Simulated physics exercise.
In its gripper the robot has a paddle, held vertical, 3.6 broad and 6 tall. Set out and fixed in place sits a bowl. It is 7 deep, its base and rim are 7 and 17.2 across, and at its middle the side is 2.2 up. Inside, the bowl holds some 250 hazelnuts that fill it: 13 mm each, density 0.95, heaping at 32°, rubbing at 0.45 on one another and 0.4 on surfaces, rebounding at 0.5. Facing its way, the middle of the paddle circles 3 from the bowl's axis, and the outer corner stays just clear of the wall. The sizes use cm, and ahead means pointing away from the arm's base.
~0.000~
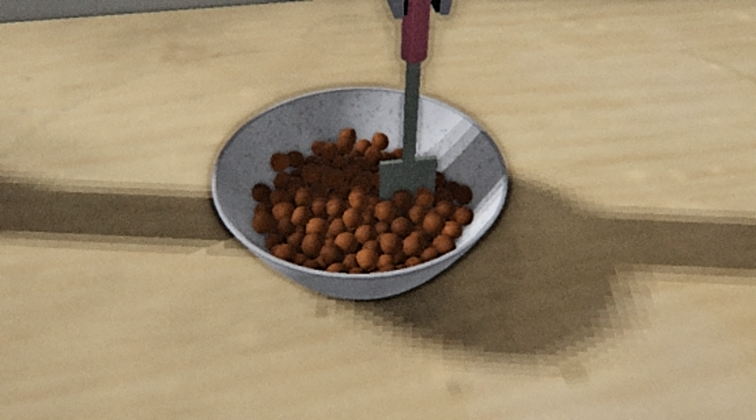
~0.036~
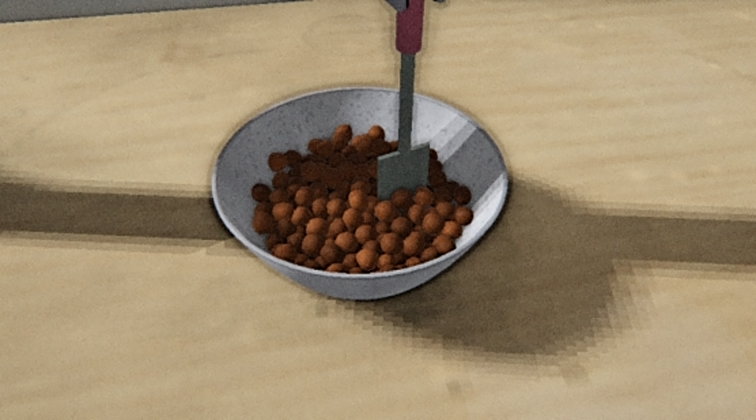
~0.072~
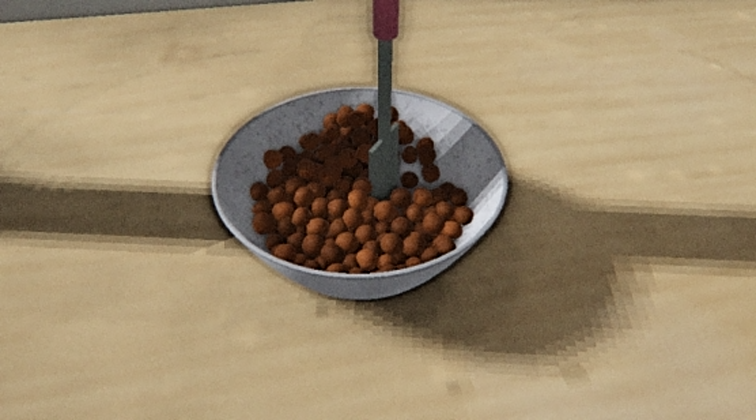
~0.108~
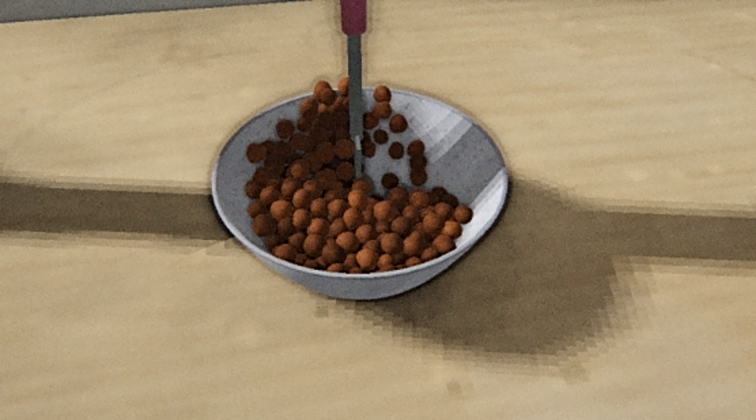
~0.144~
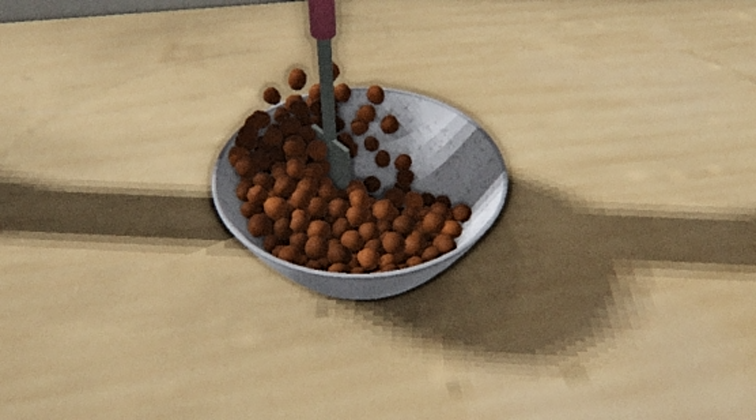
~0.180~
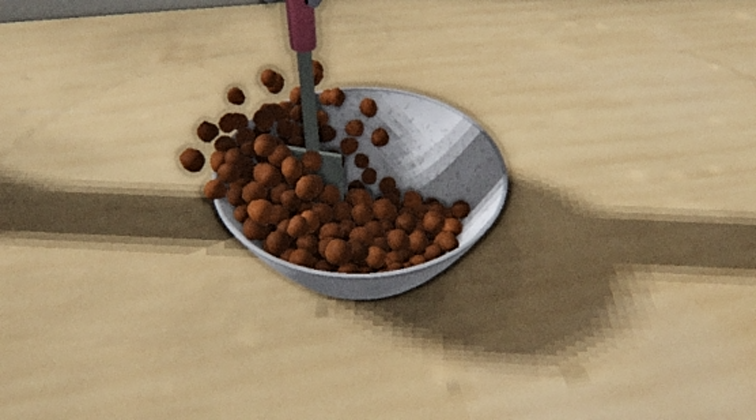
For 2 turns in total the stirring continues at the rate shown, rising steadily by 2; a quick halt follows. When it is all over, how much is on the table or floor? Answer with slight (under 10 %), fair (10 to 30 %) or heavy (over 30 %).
Fair.
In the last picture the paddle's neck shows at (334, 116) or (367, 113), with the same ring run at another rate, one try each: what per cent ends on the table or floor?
About 10 % for one try and about 0 % for the other, in order.
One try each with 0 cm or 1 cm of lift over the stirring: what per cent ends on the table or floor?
Around 25 percent, then 25 percent.
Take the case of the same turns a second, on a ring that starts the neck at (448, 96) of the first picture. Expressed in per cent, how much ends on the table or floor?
About 15 percent ends up on the table or floor.
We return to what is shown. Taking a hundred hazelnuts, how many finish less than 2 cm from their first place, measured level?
Roughly 5 percent of the load.
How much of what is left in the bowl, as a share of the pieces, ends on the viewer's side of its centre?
Around 50 per cent of what the bowl keeps.
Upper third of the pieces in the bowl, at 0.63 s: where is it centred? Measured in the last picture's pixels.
About (316, 222).
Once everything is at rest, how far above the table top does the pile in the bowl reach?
About 6.5 centimetres.
By 0.40 s, 14° round, highest piece 9 above the table; 214 in the bowl, 30 on the table or floor, 10 in flight or on the tool.
By 0.63 s, 232° round, highest piece 10 above the table; 210 in the bowl, 44 on the table or floor.
By 0.94 s, 0° round, highest piece 7 above the table; 204 in the bowl, 49 on the table or floor, 1 in flight or on the tool.
By 1.64 s, 0° round, highest piece 6 above the table; 204 in the bowl, 50 on the table or floor.
Final count, 204 in the bowl, 50 on the table or floor. That is 20 % on the table or floor.
